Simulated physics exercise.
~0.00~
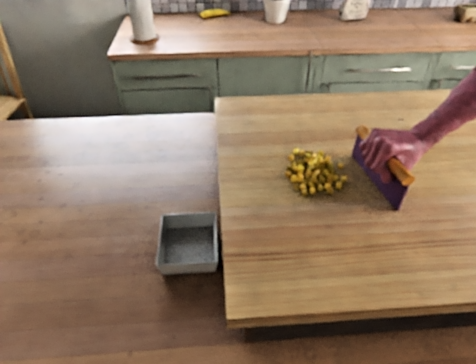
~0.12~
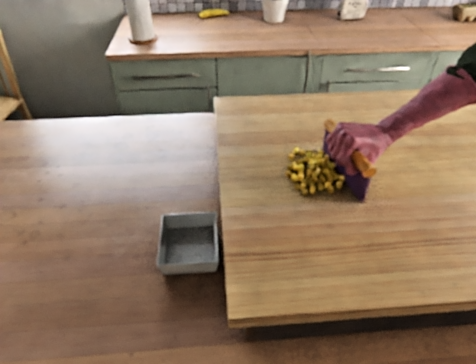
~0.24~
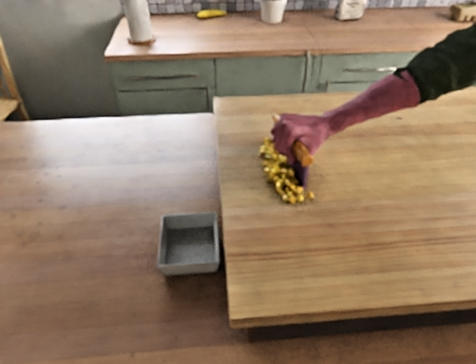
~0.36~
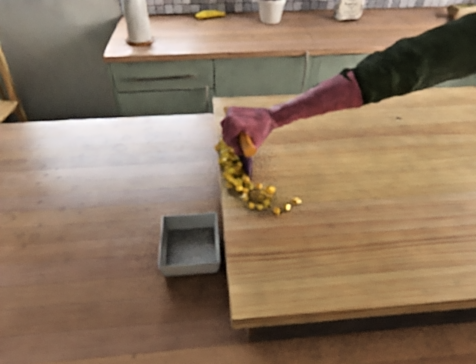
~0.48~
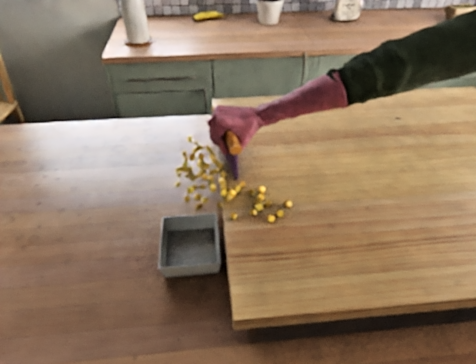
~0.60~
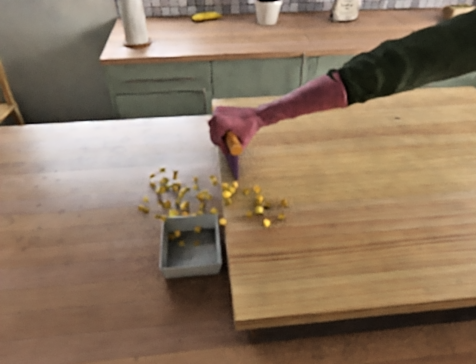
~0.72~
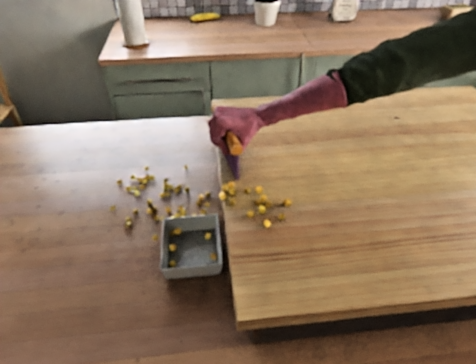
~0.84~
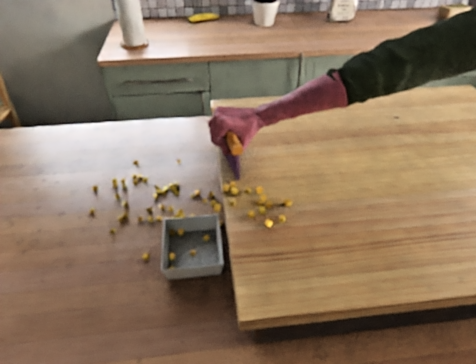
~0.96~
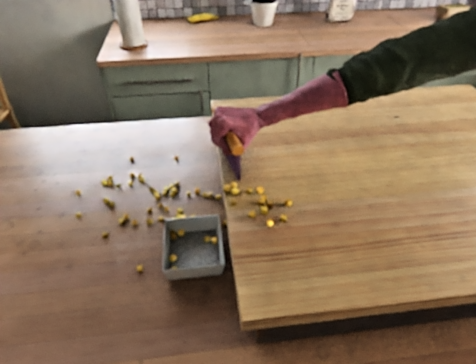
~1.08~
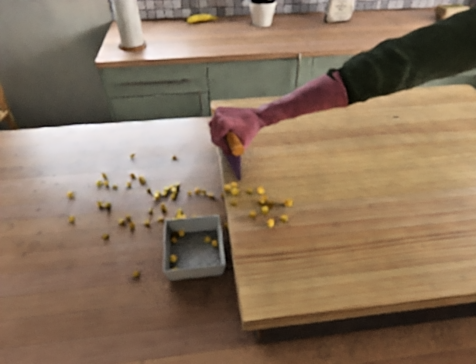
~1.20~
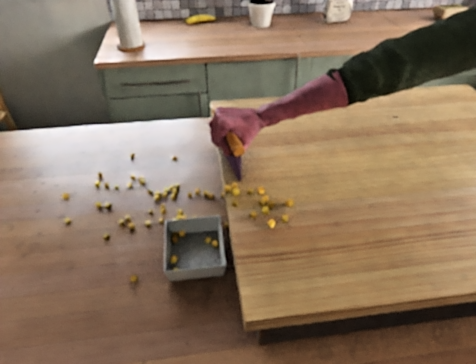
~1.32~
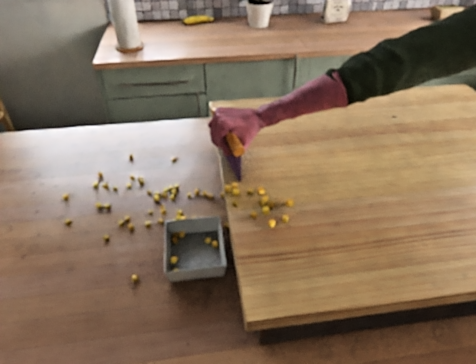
Gloved hand sweeping small yellow cubes left off a wooden board with a scraper, most scattering around a small tin, few landing inside.
